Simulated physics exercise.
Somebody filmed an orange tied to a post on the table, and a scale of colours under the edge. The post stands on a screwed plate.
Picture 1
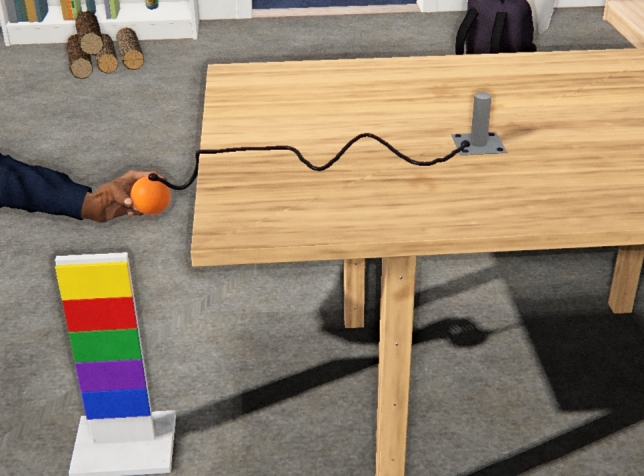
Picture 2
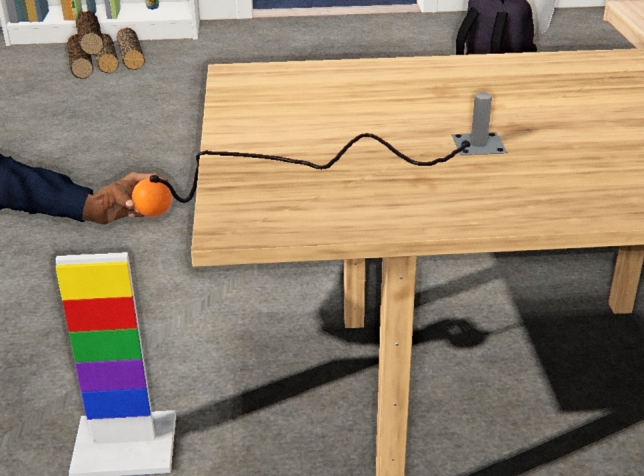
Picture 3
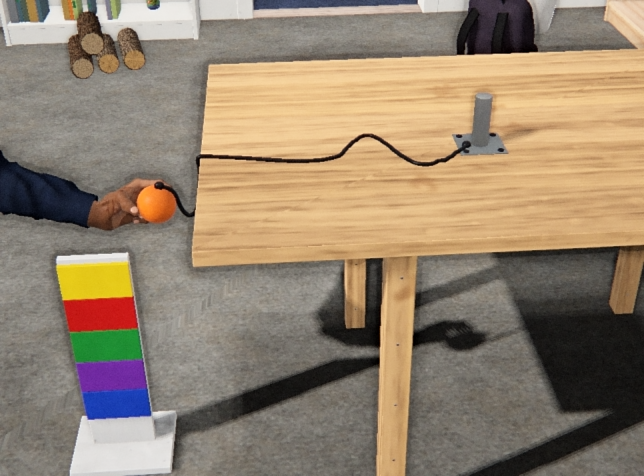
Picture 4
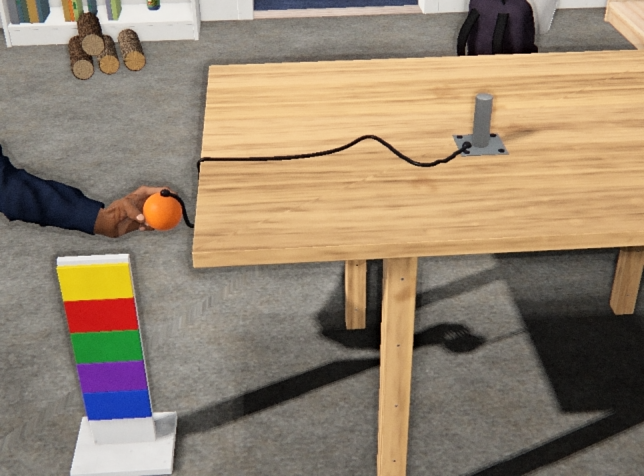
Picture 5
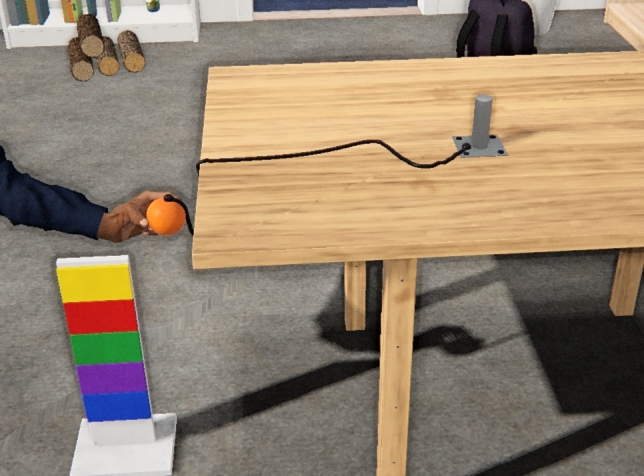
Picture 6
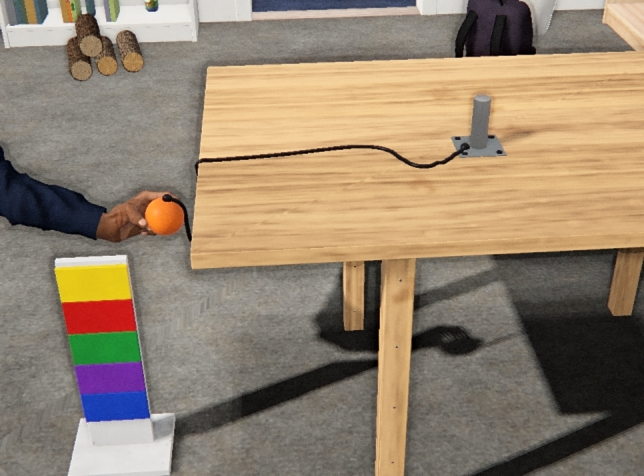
In this clip, a hand holds an orange ball beside a wooden table, above a striped colour scale, and moves it slightly right and down while the wavy black cord tied to the post gradually smooths out across the tabletop.
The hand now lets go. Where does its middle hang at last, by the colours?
At green.
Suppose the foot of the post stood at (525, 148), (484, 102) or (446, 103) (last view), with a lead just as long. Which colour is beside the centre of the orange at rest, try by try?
In that order: Red; red; green.
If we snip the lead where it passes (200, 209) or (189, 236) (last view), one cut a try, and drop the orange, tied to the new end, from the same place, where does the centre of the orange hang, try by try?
The places are (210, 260) and (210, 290).
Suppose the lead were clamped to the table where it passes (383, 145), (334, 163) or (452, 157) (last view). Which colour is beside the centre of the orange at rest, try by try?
In that order: Red; yellow; green.
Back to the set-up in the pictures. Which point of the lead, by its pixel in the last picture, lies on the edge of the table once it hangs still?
Near (238, 159).
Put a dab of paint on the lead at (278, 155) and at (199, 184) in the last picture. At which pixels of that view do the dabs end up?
At (236, 161), then (203, 222).
Early on, orange near (182, 344); level with green.
Midway, orange near (241, 331); level with green.
Near the end, orange near (200, 346); level with green.
Finally, orange near (213, 346); level with green. Its centre hangs level with the green band.
